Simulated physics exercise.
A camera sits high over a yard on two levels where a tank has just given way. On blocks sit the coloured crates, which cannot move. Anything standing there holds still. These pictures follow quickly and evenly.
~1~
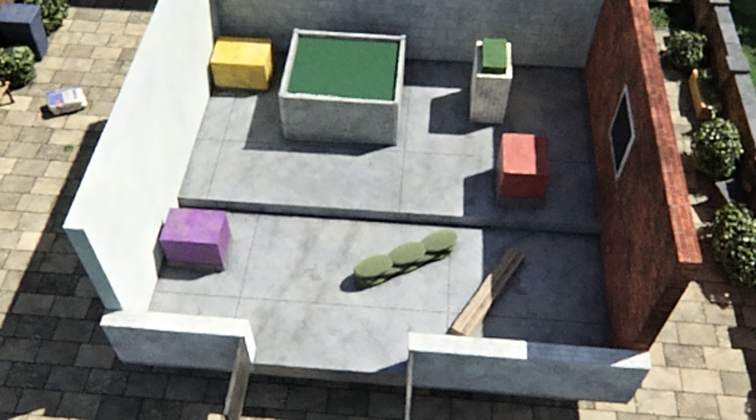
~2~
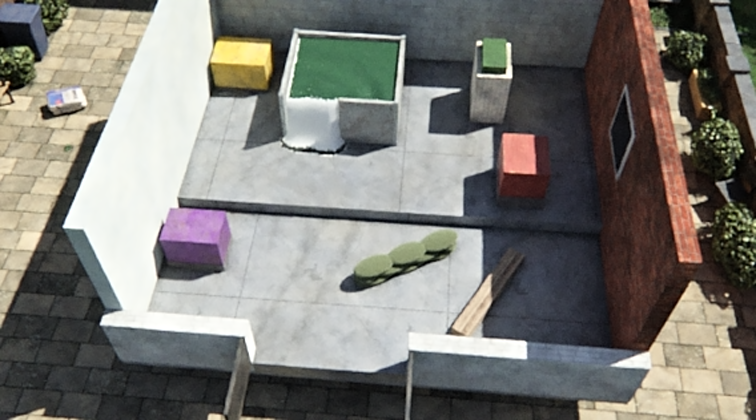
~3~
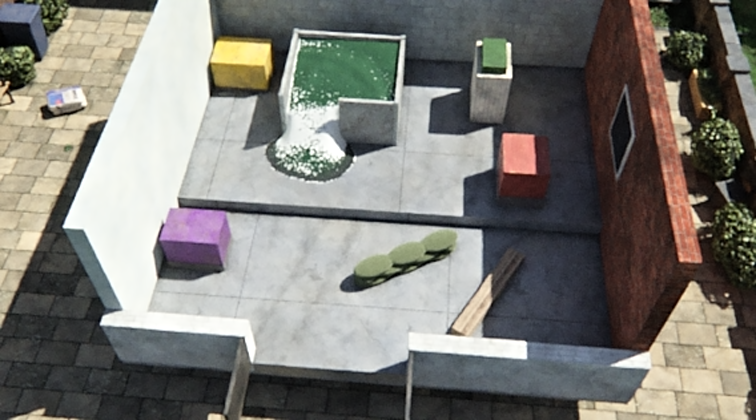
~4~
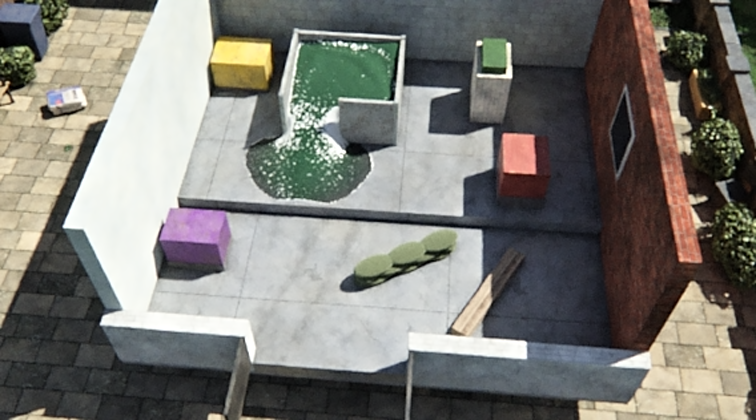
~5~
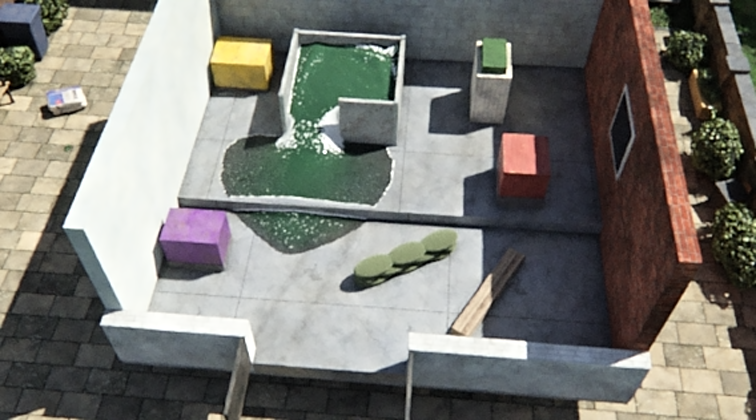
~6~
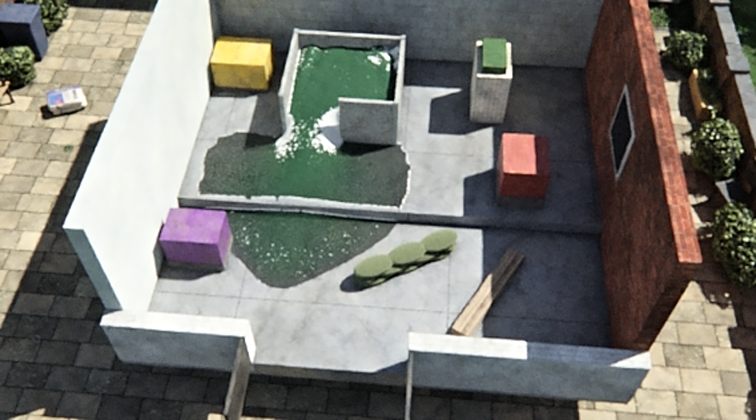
In a walled yard on two levels, green water burst from the front of a square tank, spread across the upper floor, then ran over the step and fanned out between a purple crate and some bushes.
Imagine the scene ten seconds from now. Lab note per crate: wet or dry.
Result - yellow crate: Dry; red crate: Dry; purple crate: Wet.
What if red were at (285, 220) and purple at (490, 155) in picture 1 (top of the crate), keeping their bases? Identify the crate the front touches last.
It should be the yellow one.
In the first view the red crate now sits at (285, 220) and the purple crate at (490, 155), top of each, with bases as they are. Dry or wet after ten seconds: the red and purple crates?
Red: Overtopped; purple: Not reached.
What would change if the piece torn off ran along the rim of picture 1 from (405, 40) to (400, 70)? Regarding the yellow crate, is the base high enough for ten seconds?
Yellow: Flooded.
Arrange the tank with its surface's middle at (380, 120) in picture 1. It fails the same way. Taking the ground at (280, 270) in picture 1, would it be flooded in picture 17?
By then that patch is drenched.
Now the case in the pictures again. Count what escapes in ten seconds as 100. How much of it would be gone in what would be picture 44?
Near 75 in a hundred.
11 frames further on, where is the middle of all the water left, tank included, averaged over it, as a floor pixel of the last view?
Roughly (306, 170) in the last picture.
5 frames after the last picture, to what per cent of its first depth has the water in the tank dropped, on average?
That comes to about 60 per cent.
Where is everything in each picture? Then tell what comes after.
The first picture shows still water in the water tank at (344, 69).
In the second picture, water pours out at (313, 125) and has run to (340, 148).
In the third picture, the front is at (324, 177), out from the gap at (314, 126).
In the fourth picture, the front is at (316, 204), out from the gap at (314, 127).
In the fifth picture, water pours out at (314, 127) and has run to (283, 248).
In the sixth picture, water pours out at (314, 127) and has run to (272, 281).
A moment on, water covers 30 % of the floor; the yellow crate not reached, the red crate not reached, the purple crate water round its plinth.
Next, water covers 35 % of the floor; the yellow crate not reached, the red crate not reached, the purple crate water round its plinth.
Then, water covers 40 % of the floor; the yellow crate water round its plinth, the red crate water round its plinth, the purple crate water round its plinth.
Later, water covers 50 % of the floor; the yellow crate water round its plinth, the red crate water round its plinth, the purple crate water round its plinth.
In the end, water covers 55 % of the floor; the yellow crate stayed above the water, the red crate stayed above the water, the purple crate was topped.
